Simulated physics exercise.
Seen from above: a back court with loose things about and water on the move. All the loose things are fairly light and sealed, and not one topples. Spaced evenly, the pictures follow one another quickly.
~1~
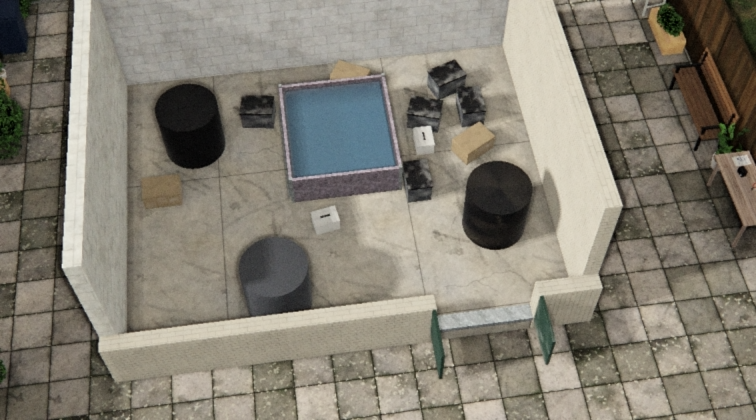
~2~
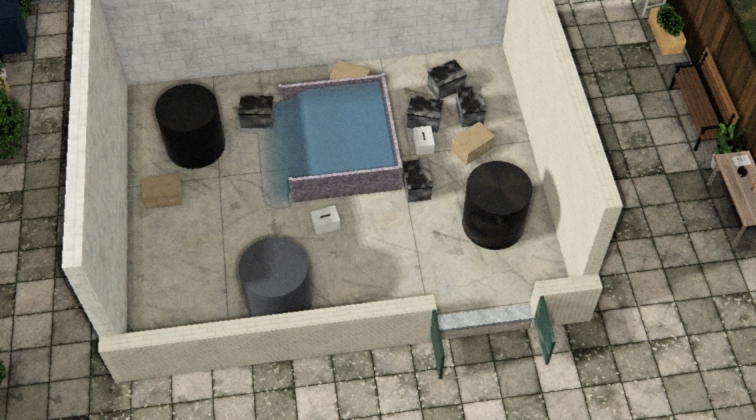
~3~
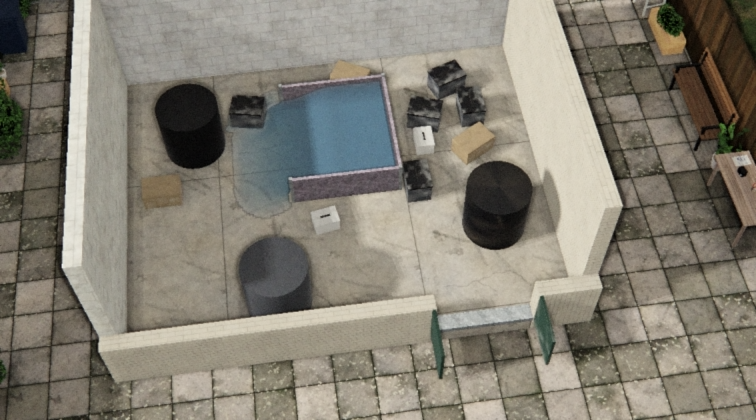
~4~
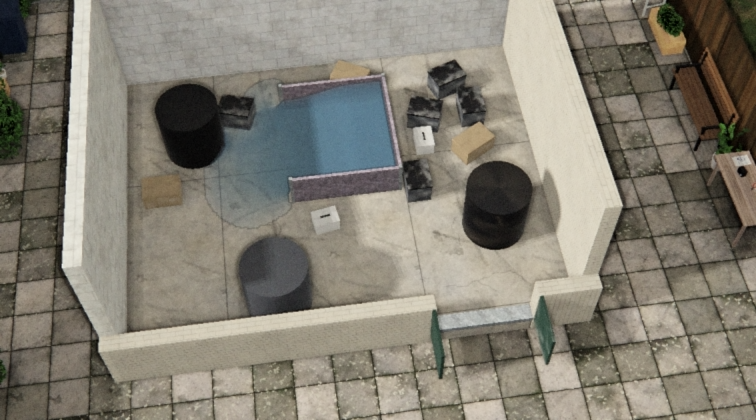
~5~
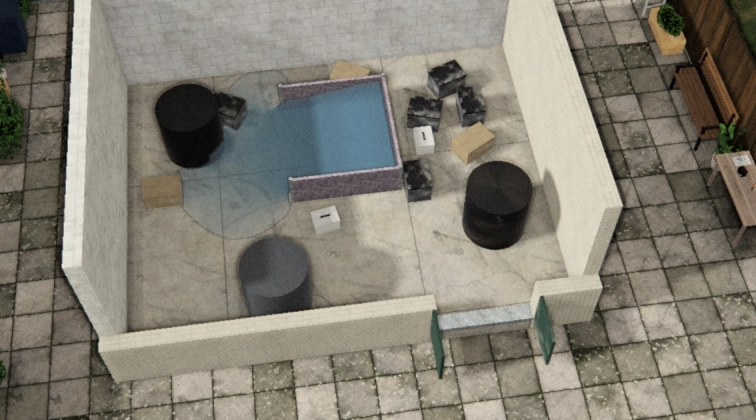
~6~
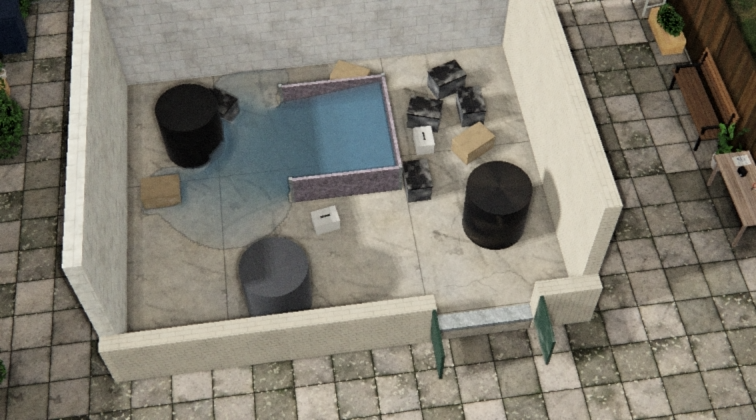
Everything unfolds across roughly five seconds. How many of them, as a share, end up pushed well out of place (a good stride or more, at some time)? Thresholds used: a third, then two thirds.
Low band.
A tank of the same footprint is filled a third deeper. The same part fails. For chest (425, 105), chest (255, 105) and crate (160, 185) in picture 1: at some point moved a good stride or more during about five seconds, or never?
In the order asked: Below that distance, over that distance and over that distance.
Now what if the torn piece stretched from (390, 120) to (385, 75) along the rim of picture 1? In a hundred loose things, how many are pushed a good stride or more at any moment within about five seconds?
About 60 per cent.
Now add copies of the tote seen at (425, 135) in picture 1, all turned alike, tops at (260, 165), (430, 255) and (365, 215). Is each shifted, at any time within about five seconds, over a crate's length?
The answers, in order, are displaced a stride, remains nearby and remains nearby.
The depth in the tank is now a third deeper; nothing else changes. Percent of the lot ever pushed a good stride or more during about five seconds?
I get 30 percent.
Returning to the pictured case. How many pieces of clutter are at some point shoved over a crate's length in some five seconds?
Count: 2.
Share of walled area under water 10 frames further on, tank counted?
40 per cent or so.
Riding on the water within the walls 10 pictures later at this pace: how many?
It comes to 2.
A moment on, 1 of 10 are well off their spots; 0 afloat.
Next, 1 of 10 are well off their spots; 2 afloat.
Later, 1 of 10 are well off their spots; 2 afloat.
In the end, 2 of 10 are well off their spots, and 2 have been at some point; 2 afloat.
